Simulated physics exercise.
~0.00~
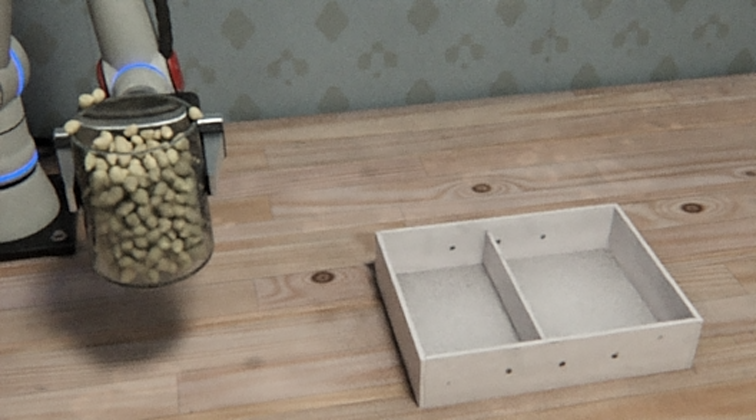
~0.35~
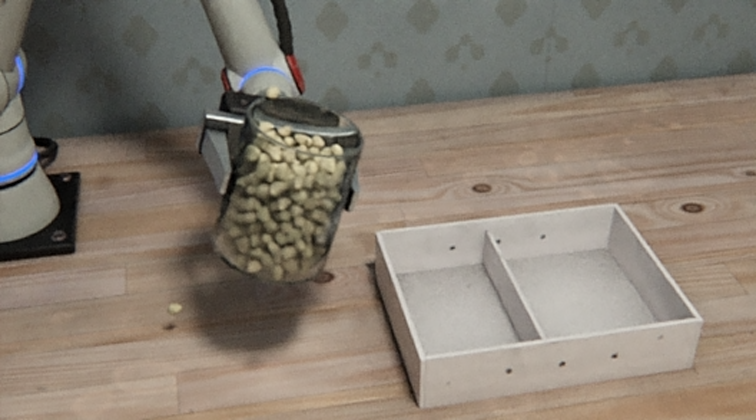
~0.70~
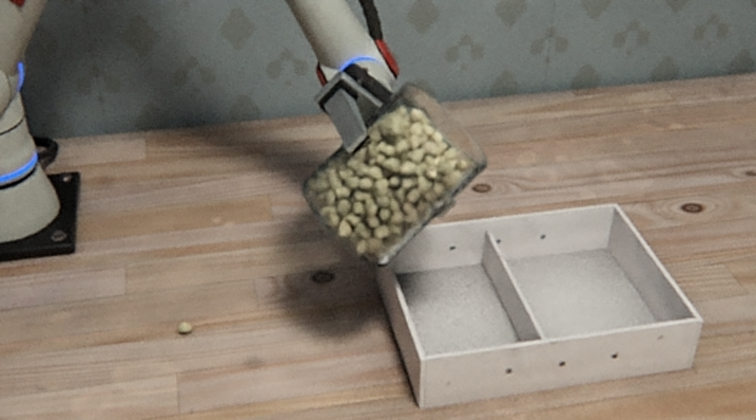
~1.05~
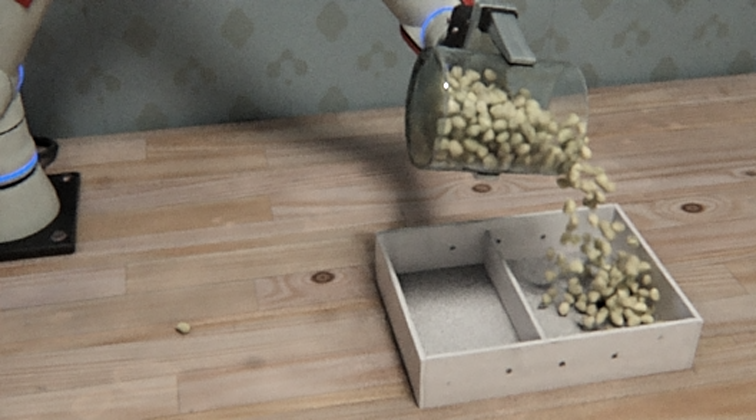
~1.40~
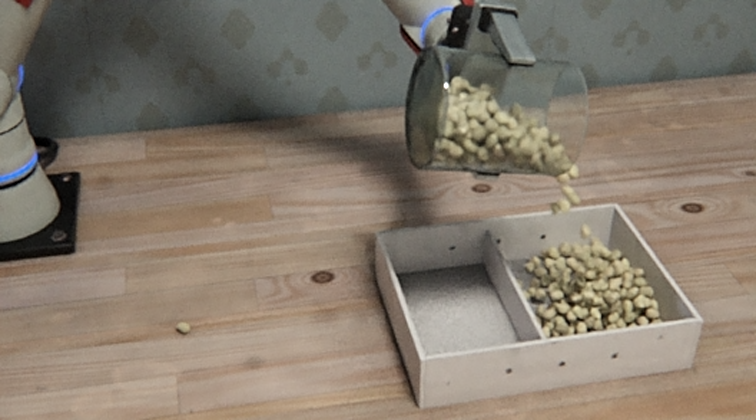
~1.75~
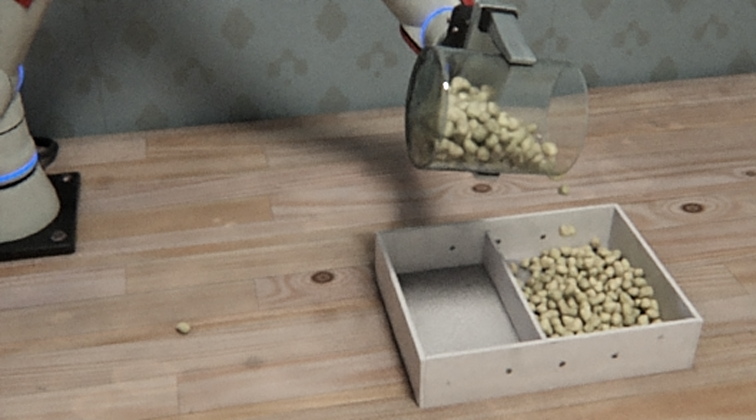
In the video, a robot arm carries a clear cup of pale beans rightward over a wooden table, dropping one bean, then tips it above a divided white box. Beans pour into the right compartment, leaving the left one empty and many still in the cup.
